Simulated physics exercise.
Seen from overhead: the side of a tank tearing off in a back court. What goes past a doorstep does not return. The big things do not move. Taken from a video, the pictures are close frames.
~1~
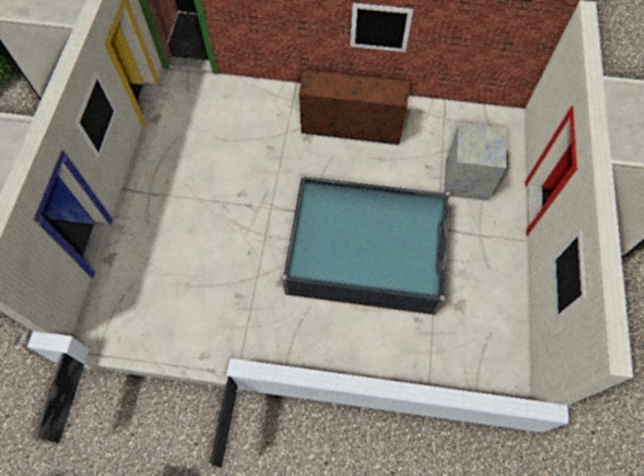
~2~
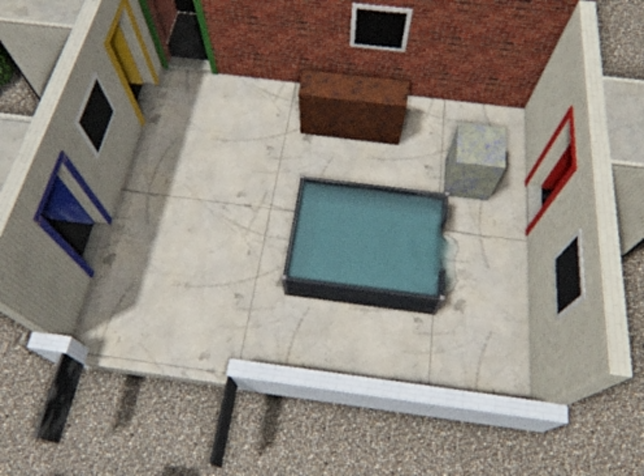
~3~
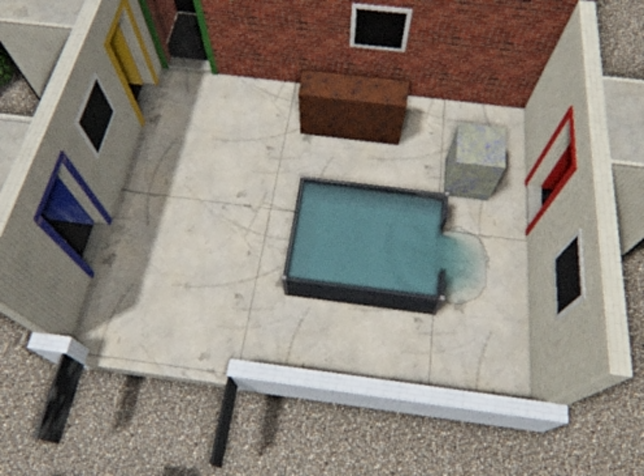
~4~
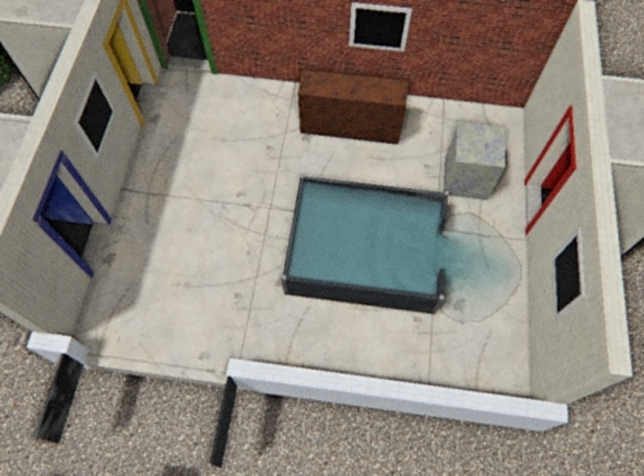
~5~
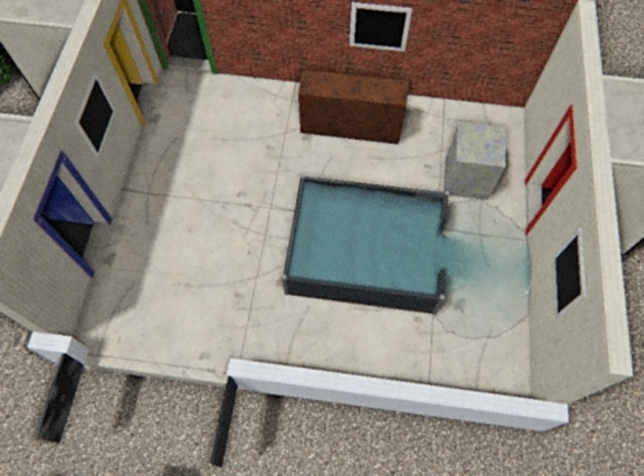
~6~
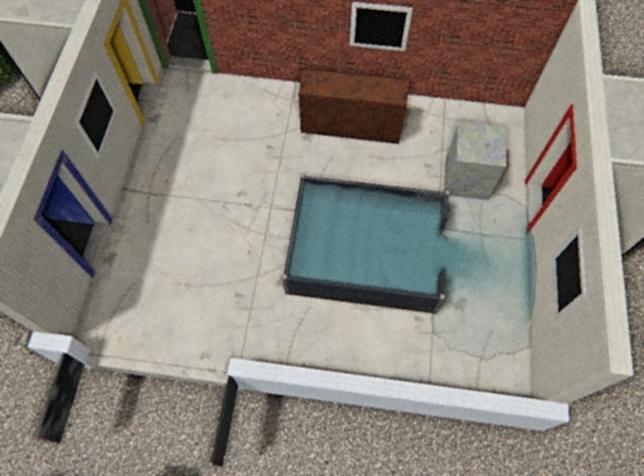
Water pours from the tank's right side and spreads across the courtyard to the right wall.
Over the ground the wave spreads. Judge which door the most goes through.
The most goes through the red door.
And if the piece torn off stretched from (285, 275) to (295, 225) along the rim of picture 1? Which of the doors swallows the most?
Answer: The blue door.
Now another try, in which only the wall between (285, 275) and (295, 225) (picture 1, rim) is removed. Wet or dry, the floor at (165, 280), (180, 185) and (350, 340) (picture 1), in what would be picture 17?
One by one: Waterlogged, waterlogged, bare.
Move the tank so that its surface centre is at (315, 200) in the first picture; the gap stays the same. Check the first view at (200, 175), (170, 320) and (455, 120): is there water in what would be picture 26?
Log, spots in order: Unwetted / unwetted / taken by the flood.
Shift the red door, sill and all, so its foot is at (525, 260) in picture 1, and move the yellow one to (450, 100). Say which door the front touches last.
The final door reached is the door marked green.
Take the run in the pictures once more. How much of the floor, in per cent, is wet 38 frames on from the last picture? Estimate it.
Close to 70 %.
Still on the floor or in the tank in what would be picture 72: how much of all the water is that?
Estimate: Close to 90 %.
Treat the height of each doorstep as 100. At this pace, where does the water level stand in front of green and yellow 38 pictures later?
Readings, in sequence: 40 percent and 0 percent.
A moment on, water covers 10 % of the floor; green door not reached, blue door not reached, red door a trickle in, yellow door not reached.
Next, water covers 20 % of the floor; green door not reached, blue door not reached, red door some in, yellow door not reached.
Then, water covers 40 % of the floor; green door not reached, blue door not reached, red door a lot in, yellow door not reached.
Later, water covers 70 % of the floor; green door wet at the sill, nothing in, blue door wet at the sill, nothing in, red door a lot in, yellow door not reached.
In the end, water covers 95 % of the floor; green door wet at the sill, nothing in, blue door a trickle in, red door a lot in, yellow door a trickle in; the red door has let in the most.
